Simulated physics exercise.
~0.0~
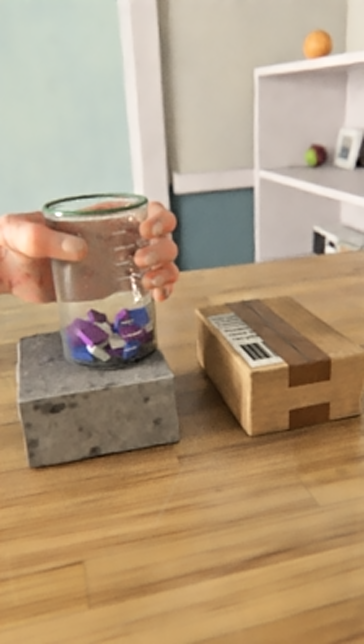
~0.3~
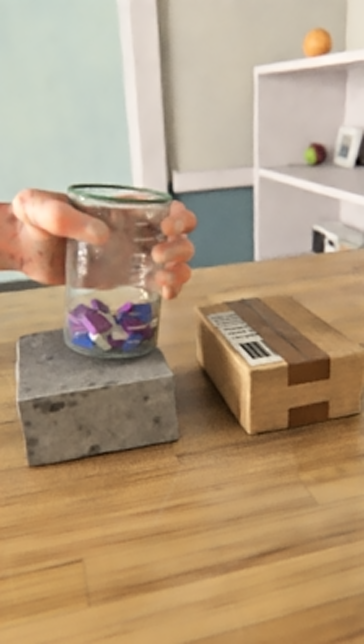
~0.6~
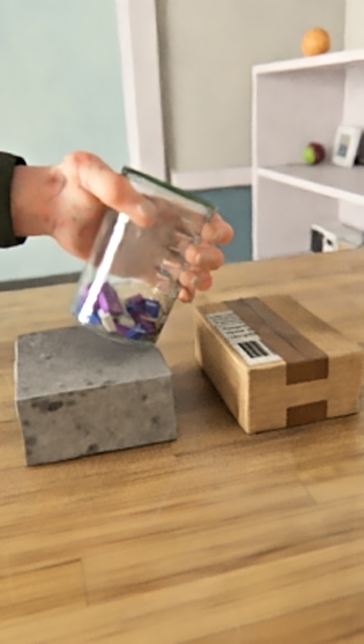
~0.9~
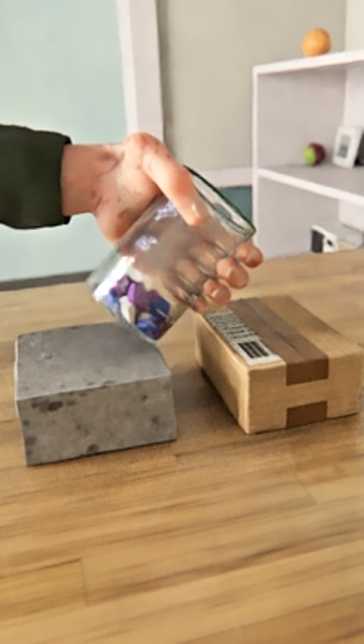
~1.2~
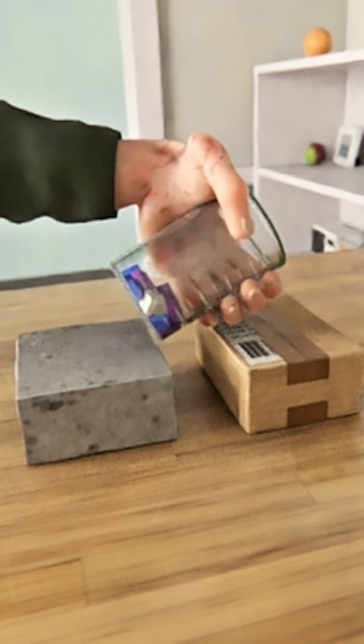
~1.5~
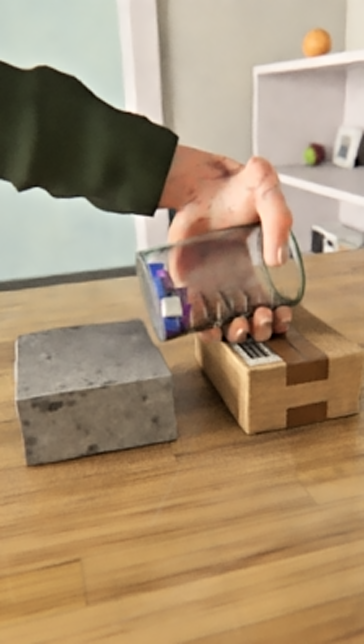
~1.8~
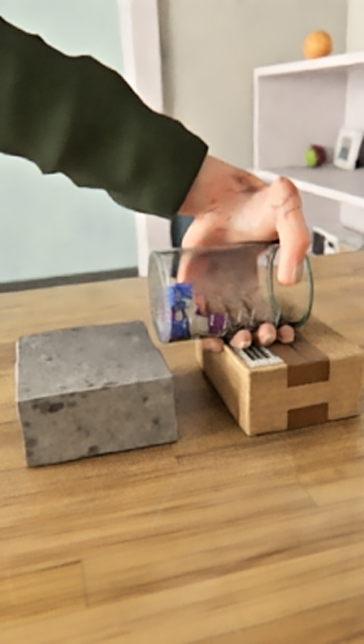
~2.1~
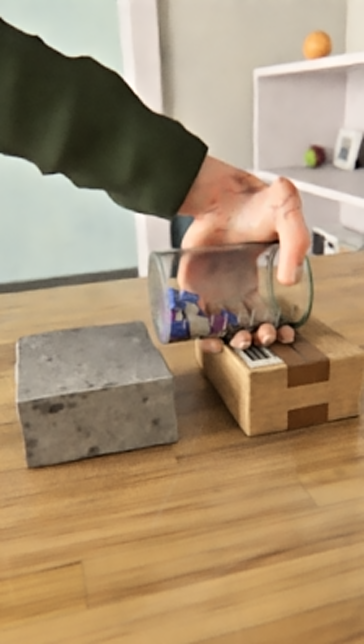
On a wooden table in a room with a white shelf, a hand holds a clear glass beaker of small purple, blue and white pieces just above a gray stone block, with a taped cardboard box to the right. The hand lifts the beaker slightly and starts to lean it rightward. A dark green sleeve comes into view as the beaker moves toward the box and tips further, its pieces gathering near the base. The hand lays it almost flat, then brings it to rest on its side against the box. The pieces spread a little along the glass, but none come out.
